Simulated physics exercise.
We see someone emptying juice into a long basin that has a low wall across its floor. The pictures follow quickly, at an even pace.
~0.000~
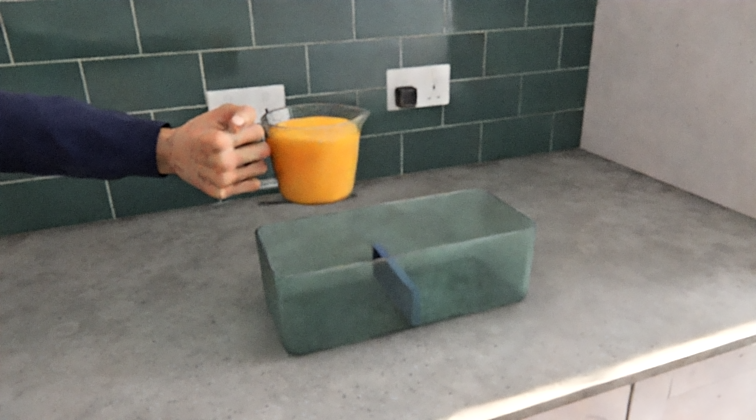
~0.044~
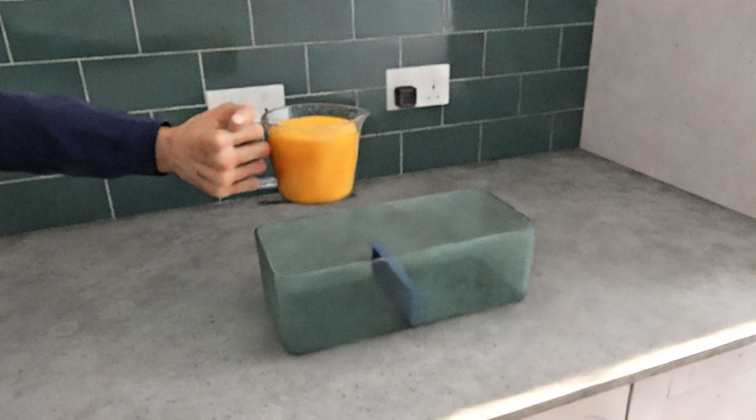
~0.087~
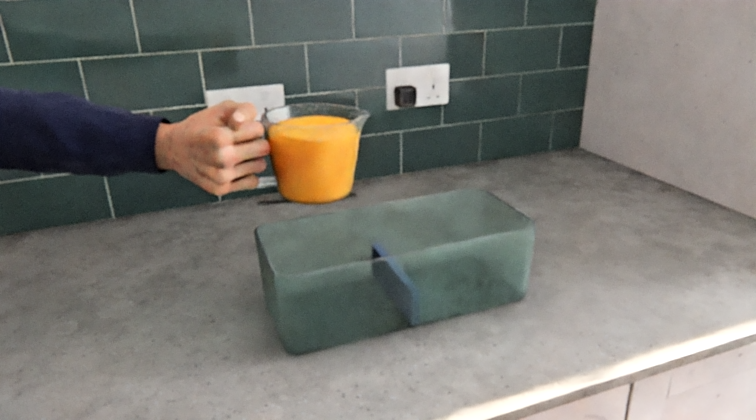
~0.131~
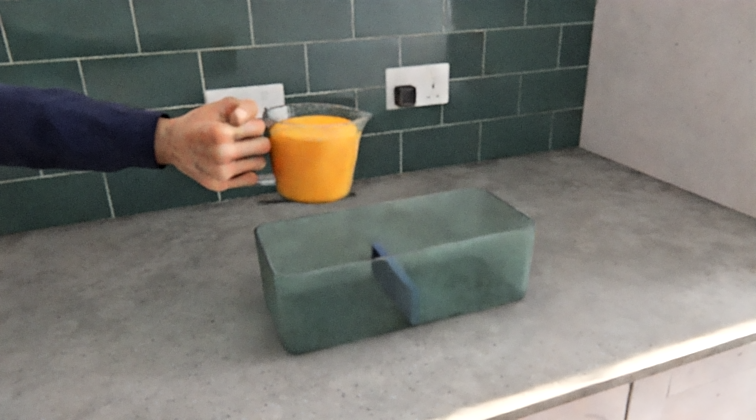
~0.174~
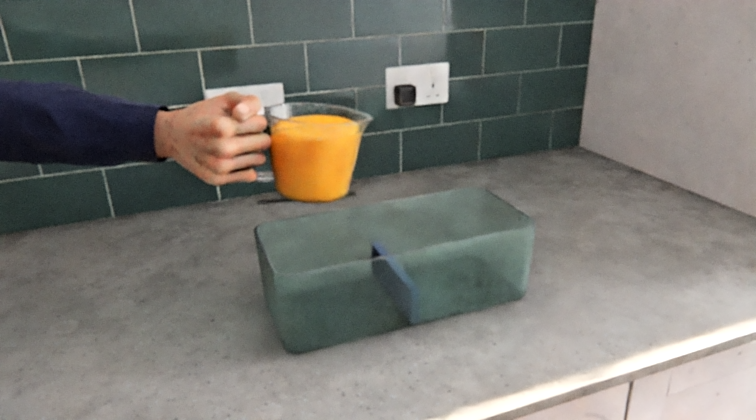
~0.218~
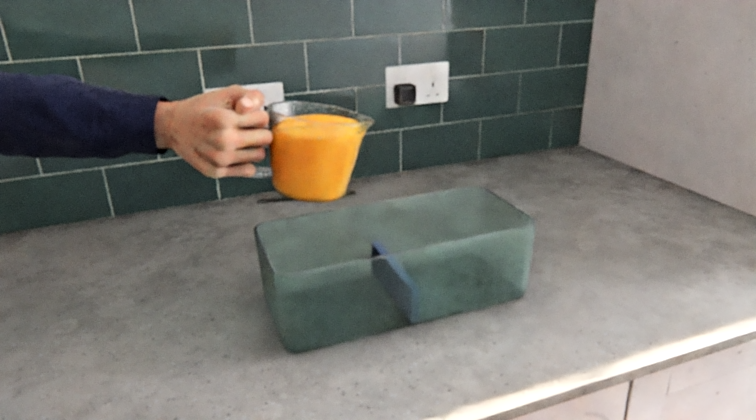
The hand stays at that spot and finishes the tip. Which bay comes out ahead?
It is the right one.
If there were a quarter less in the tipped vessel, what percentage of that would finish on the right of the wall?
Close to 70 per cent.
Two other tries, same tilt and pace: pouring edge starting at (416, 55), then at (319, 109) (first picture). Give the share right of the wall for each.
First some 95, then 5 per cent.
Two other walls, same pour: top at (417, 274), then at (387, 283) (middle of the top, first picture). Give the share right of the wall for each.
In turn 40 and 80 in a hundred.
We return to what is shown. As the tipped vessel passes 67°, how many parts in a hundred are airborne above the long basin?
About 20 per cent.
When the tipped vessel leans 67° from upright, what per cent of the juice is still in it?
It comes to 65 per cent or so.
Then, 0.62 s in, the tilt is 67° and 66 per cent is still to pour, 0 is left of the wall and 12 right of it.
Then, 0.90 s in, the tilt is 101° and 11 per cent is still to pour, 8 is left of the wall and 70 right of it.
Then, 1.21 s in, the tilt is 105° and 0 per cent is still to pour, 22 is left of the wall and 77 right of it.
Then, 1.54 s in, the tilt is 105° and 0 per cent is still to pour, 22 is left of the wall and 77 right of it.
Finally, 22 per cent lies left of the wall, 77 right of it and 1 outside.
